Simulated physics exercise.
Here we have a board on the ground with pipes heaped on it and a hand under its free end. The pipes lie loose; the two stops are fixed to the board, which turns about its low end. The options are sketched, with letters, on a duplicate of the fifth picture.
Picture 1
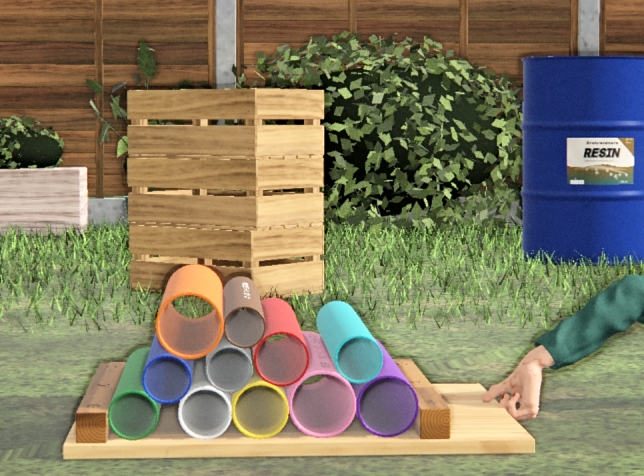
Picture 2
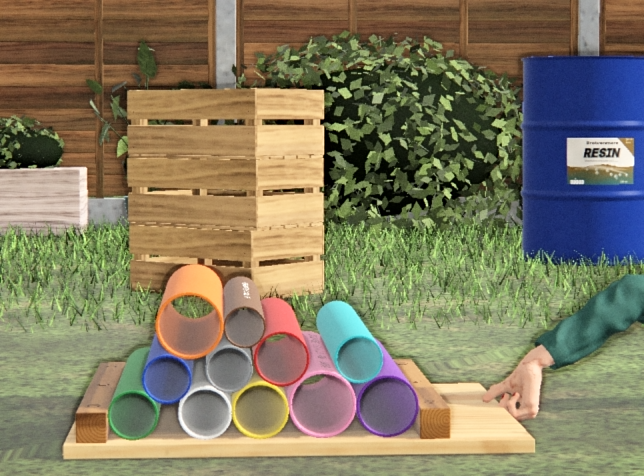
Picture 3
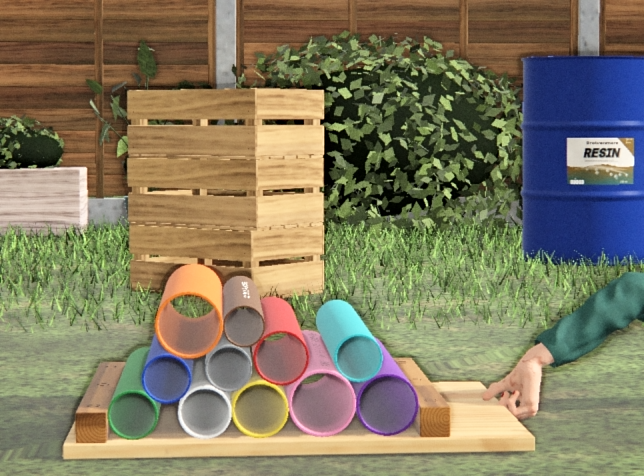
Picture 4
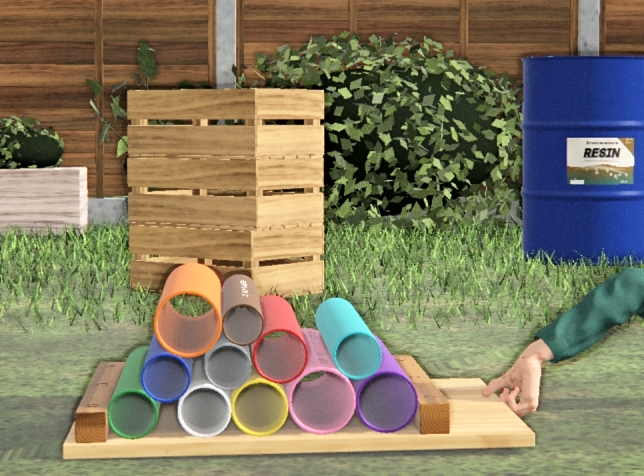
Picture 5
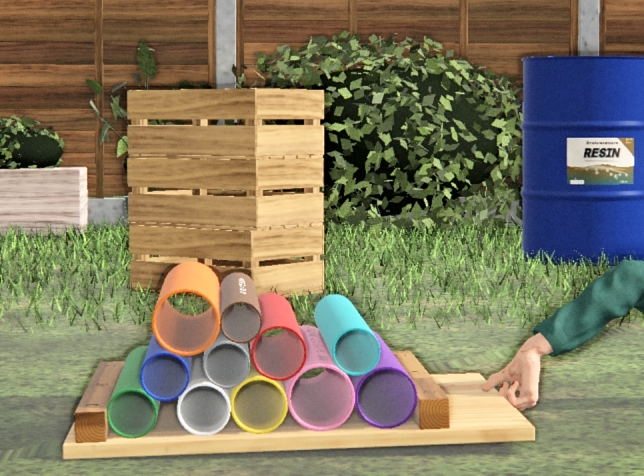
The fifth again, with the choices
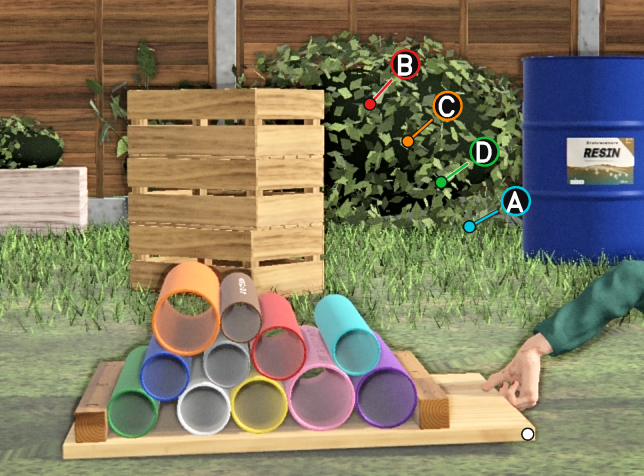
We see colourful pipes stacked between two wooden blocks on a board on the ground, with a hand at its right end. The hand shifts very slightly and the pipes barely move, while the crate and blue barrel behind stay still.
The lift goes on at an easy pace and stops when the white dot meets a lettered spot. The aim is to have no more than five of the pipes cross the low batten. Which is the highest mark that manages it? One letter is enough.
The highest mark that will do is D.
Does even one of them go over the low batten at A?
At A: Yes.
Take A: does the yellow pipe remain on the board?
Yes.
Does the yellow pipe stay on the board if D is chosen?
Yes, with D.
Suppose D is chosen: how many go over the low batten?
It comes to five.
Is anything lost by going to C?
Yes.
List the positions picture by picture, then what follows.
In the first picture, purple pipe (387, 406); turquoise pipe (359, 359); blue pipe (167, 379).
In the second picture, blue pipe (167, 379); red pipe (282, 359).
In the third picture, board (293, 402); purple pipe (387, 405); turquoise pipe (358, 358); green pipe (133, 415).
In the fourth picture, board (293, 401); green pipe (132, 414); white pipe (205, 411).
In the fifth picture, board (293, 398); green pipe (132, 414); white pipe (204, 409).
On the marked copy, A at (470, 227); B at (370, 104); C at (408, 141); D at (441, 183); the white dot at (528, 434).
With D. Early on, board at 19°.
Further on, board at 35°.
At the end, board at 35°, five over the low batten.
As for the rest, A five over the low batten; B six over the low batten; C six over the low batten.
